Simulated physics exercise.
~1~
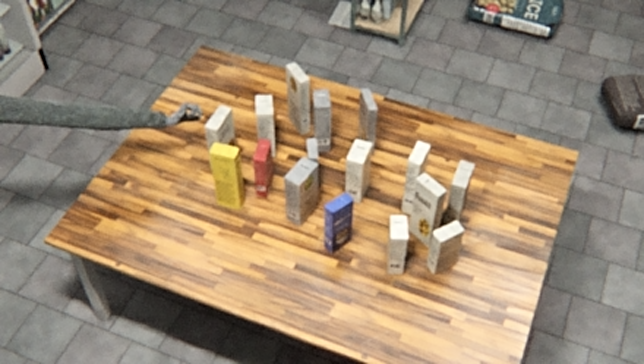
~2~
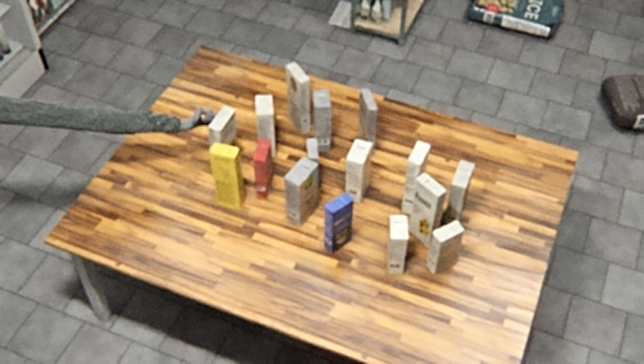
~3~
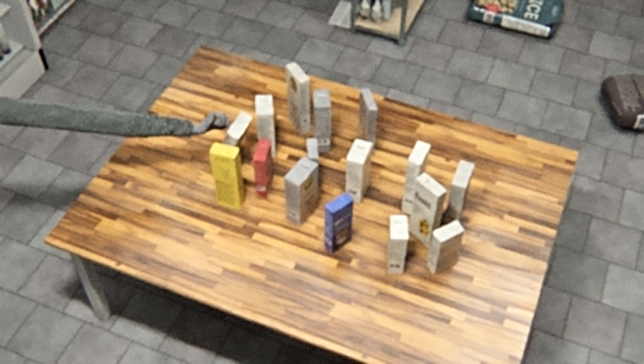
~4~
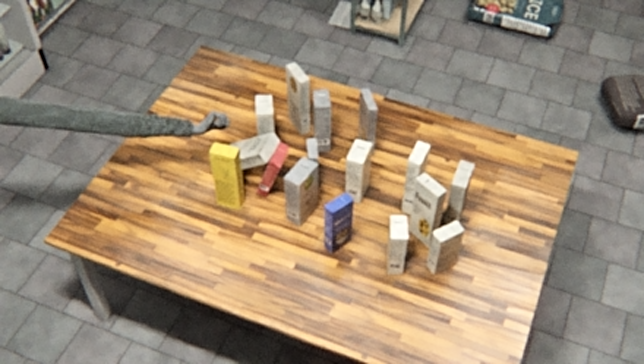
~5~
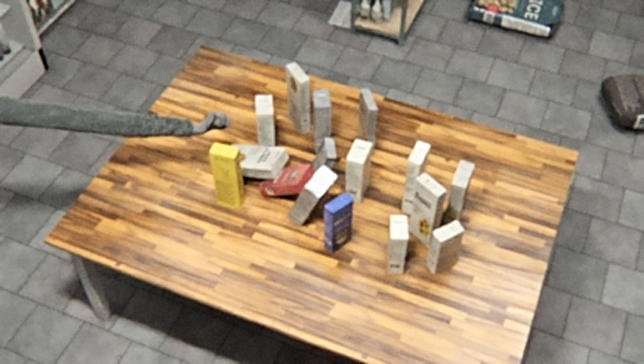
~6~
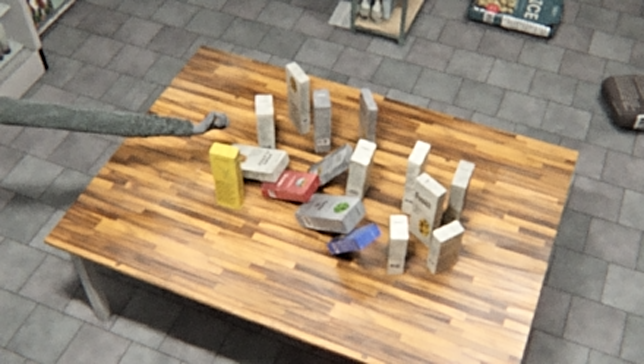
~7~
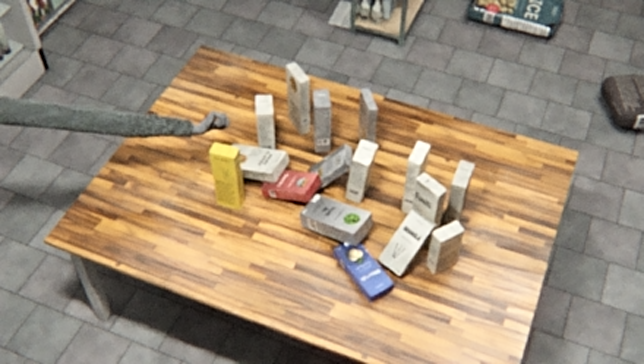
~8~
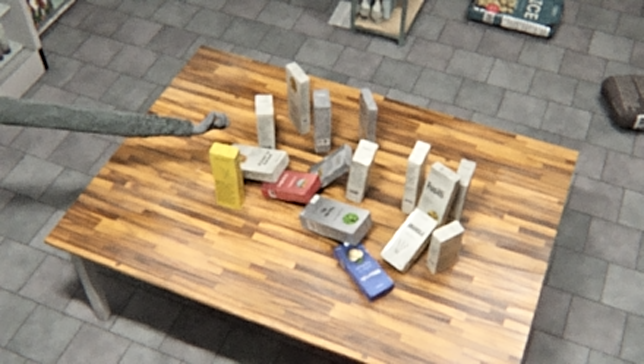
A gray arm tips a pale box at the left of a group standing on a wooden table, and it falls right, toppling the red box, then gray ones and the blue box, which lies flat near the front while the yellow box and most others remain standing.
